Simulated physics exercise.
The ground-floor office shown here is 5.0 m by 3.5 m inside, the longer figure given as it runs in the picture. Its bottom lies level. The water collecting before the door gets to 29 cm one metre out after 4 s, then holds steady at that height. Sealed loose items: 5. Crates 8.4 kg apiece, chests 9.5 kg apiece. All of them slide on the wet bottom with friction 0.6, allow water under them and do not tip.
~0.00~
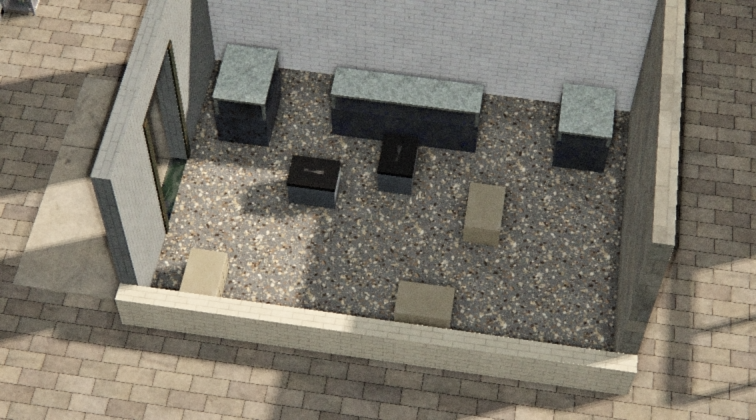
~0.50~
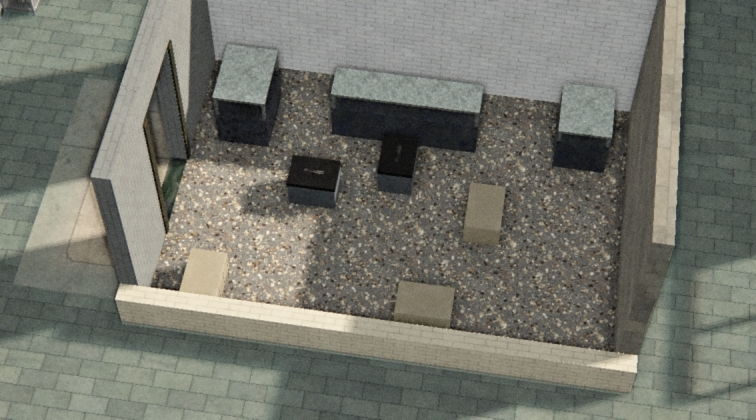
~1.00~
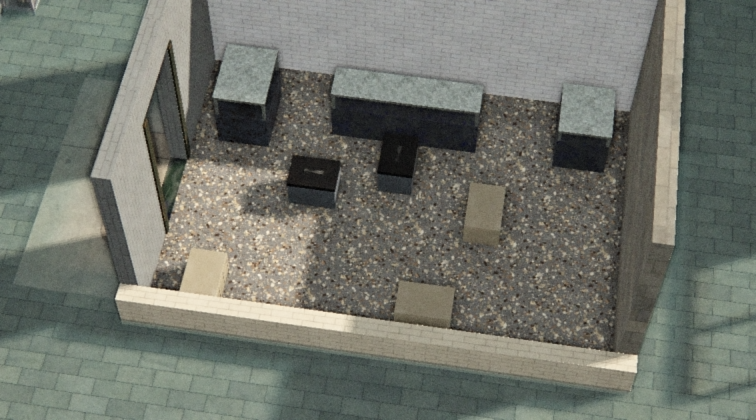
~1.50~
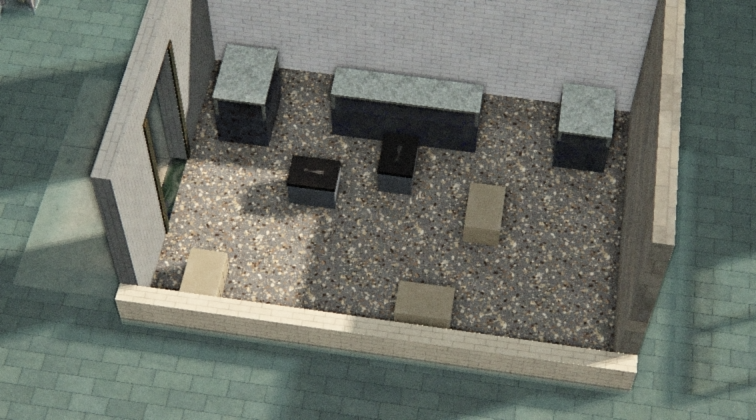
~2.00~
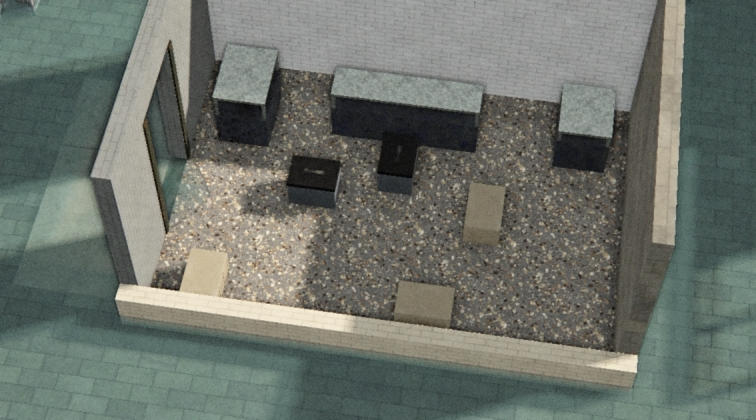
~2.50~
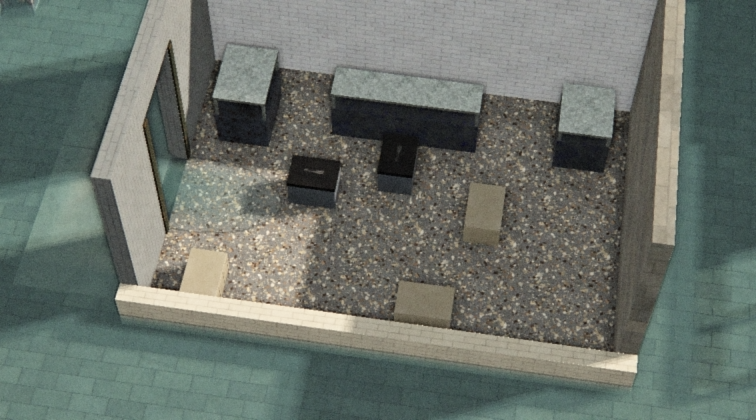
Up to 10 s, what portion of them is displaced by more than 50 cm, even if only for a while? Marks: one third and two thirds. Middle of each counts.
A clear majority, two thirds or more, move that far.
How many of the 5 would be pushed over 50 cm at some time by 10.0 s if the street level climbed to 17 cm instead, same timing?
Count: 4.
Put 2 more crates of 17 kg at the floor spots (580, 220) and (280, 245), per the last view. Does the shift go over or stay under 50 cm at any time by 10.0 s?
Order as asked: Not as far and farther.
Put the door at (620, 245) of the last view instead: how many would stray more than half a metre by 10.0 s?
In that case the number is 4.
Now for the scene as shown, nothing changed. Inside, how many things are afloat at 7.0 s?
Count at that moment: 4.
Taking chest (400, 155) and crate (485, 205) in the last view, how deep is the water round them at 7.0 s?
First about 9 cm, second about 11 cm.
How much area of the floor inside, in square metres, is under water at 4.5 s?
Around 8.0 m2 of it.
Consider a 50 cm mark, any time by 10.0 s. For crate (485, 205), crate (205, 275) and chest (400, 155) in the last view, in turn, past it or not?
Same order as the question: Greater, smaller, greater.
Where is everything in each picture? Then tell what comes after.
A crate at (425, 300), on the bottom; a chest at (398, 154), on the bottom; water covers 0.0 m2; 0 of 5 have shifted, in the first frame.
A crate at (425, 300) rests on the ground; a chest at (398, 154) rests on the ground; 0.0 m2 under water; 0 of 5 have shifted, in the second frame.
A crate at (425, 300) rests on the ground; a chest at (398, 154), on the bottom; 0.0 m2 under water; 0 of 5 have shifted, in the third frame.
A crate at (425, 300), on the bottom; a chest at (398, 154), on the bottom; water covers 0.0 m2; 0 of 5 have shifted, in the fourth frame.
A crate at (425, 300) rests on the ground; a chest at (398, 154) rests on the ground; 0.2 m2 under water; 0 of 5 have shifted, in the fifth frame.
A crate at (425, 300), on the bottom; a chest at (398, 154), on the bottom; 0.9 m2 under water; 0 of 5 have shifted, in the sixth frame.
After 3.5 s 0 of 5 are over 50 cm from their spots; 0 afloat.
After 4.5 s 1 of 5 are over 50 cm from their spots; 0 afloat.
After 7.0 s 4 of 5 are over 50 cm from their spots; 4 afloat.
After 10.0 s 4 of 5 are over 50 cm from their spots, and 4 have been at some point; 5 afloat.
